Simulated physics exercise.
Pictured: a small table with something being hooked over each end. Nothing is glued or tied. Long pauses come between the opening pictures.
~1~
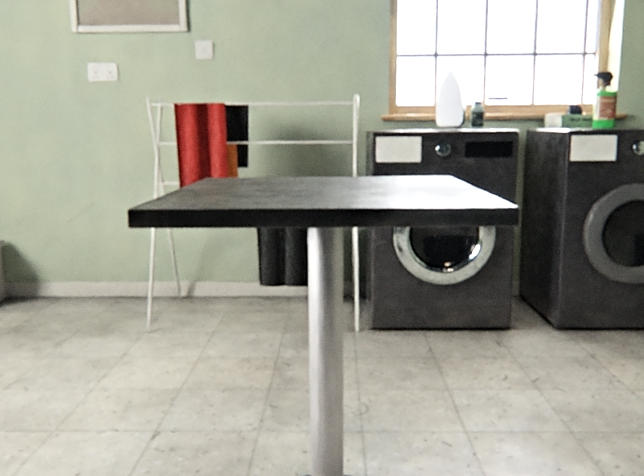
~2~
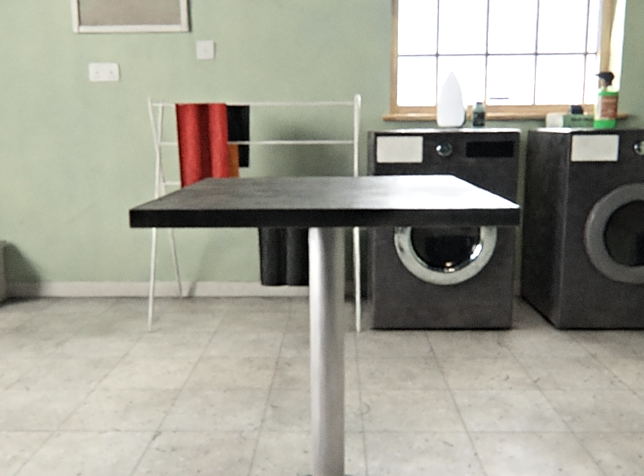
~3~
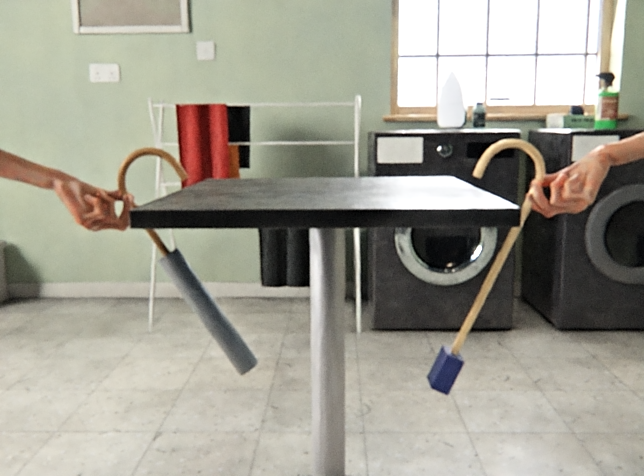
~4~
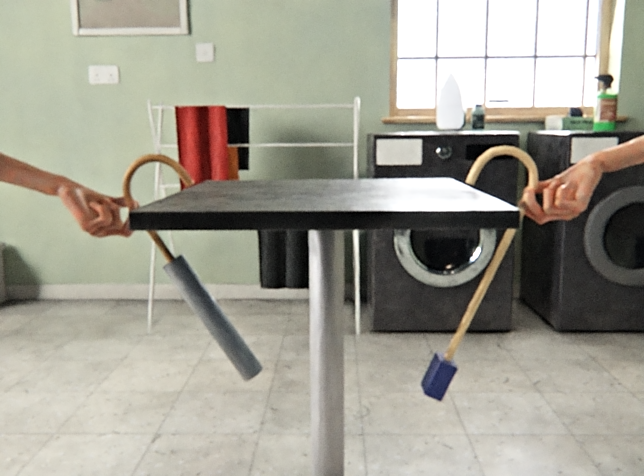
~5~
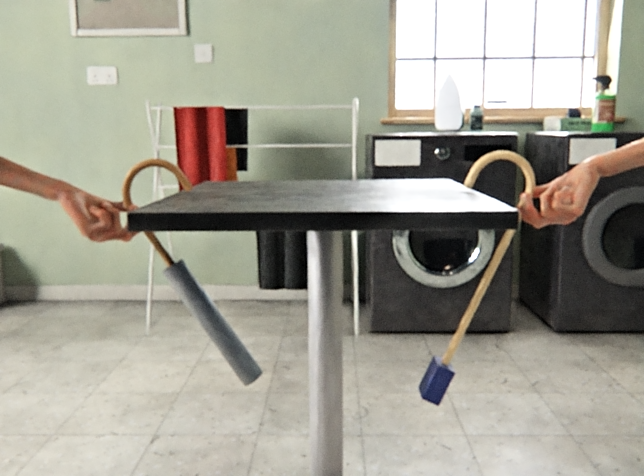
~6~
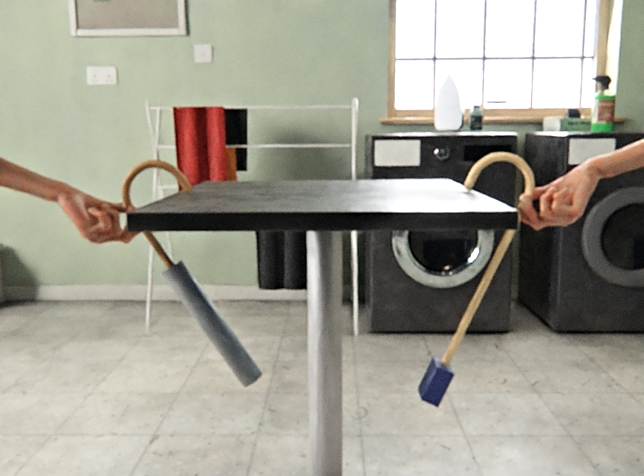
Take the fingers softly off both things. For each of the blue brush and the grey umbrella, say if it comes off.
One by one: The blue brush will stay on; the grey umbrella will stay on.
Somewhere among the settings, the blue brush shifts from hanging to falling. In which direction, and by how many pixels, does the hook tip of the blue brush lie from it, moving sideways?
The flip comes at close to 8 pixels toward the right.
Then, 0.32 s past the last view, blue brush at rest near (460, 277); grey umbrella at rest near (204, 272).
Finally, the blue brush stays hooked on the edge, near (460, 277); the grey umbrella stays hooked on the edge, near (205, 272).
